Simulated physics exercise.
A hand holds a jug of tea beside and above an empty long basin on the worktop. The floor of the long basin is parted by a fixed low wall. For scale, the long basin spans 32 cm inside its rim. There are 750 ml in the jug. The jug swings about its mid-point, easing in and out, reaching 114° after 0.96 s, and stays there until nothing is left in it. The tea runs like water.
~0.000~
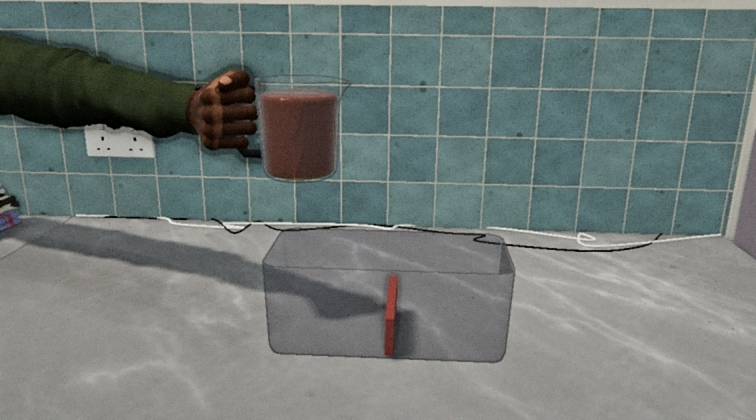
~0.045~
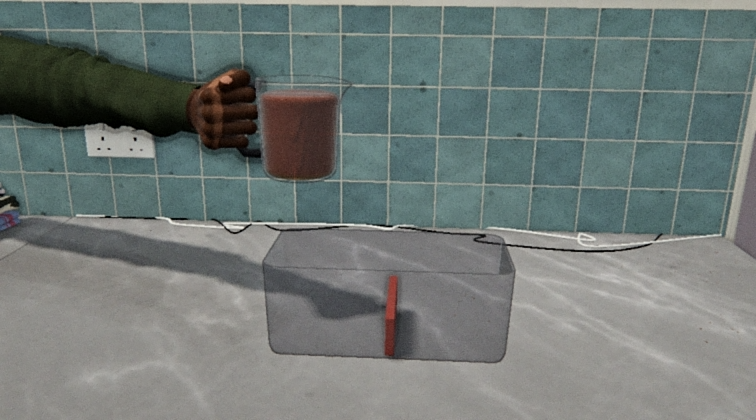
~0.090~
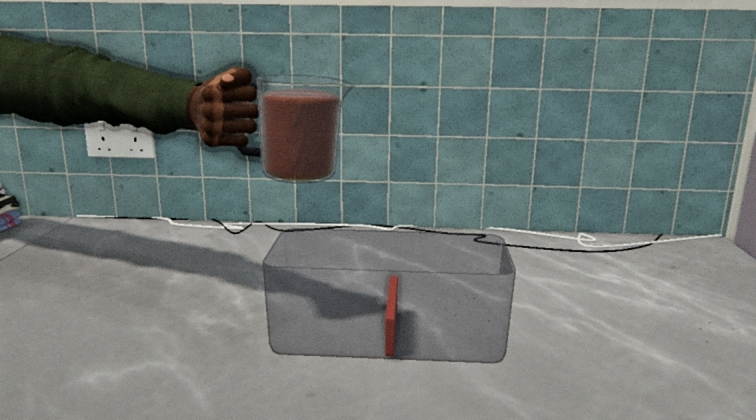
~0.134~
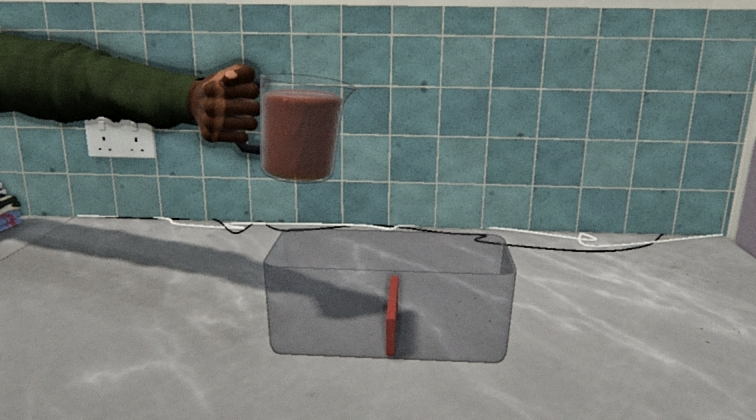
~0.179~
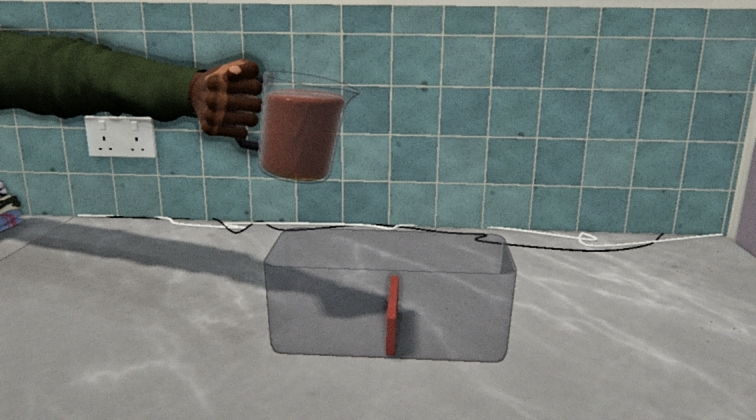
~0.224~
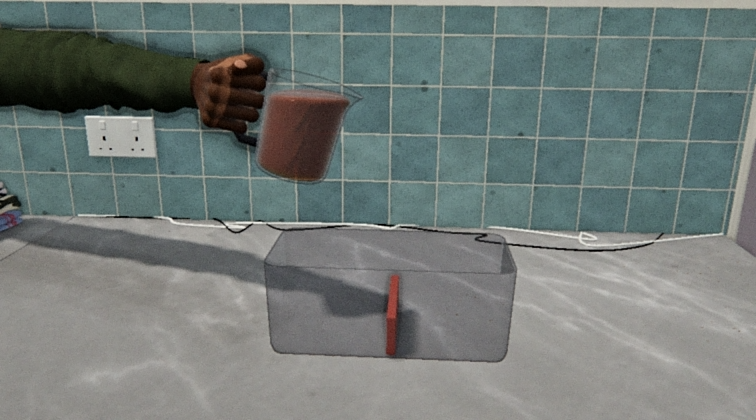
A hand in a green sleeve held a clear jug of brown tea above an empty see-through basin on the worktop, then slowly tilted the jug a little to the right.
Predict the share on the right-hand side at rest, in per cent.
Roughly 72 per cent is past the wall.
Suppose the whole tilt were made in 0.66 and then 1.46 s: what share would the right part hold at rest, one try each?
First 60, then 80 per cent.
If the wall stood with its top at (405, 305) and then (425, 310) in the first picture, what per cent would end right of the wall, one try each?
First 50, then 20 per cent.
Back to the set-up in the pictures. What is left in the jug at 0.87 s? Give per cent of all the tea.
Near 16 in a hundred.
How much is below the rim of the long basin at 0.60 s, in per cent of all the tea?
Near 6 in a hundred.
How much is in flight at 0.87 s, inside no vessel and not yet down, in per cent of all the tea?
About 20 per cent.
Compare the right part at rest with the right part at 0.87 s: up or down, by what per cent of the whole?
The share moves up, by some 14 per cent.
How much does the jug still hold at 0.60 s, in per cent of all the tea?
About 72 per cent.
After 0.60 s the tilt is 78° and 73 per cent is still to pour, 0 is left of the wall and 6 right of it.
After 0.87 s the tilt is 111° and 15 per cent is still to pour, 7 is left of the wall and 57 right of it.
After 1.15 s the tilt is 114° and 0 per cent is still to pour, 26 is left of the wall and 72 right of it.
After 1.46 s the tilt is 114° and 0 per cent is still to pour, 27 is left of the wall and 72 right of it.
In the end 27 per cent lies left of the wall, 72 right of it and 1 outside.
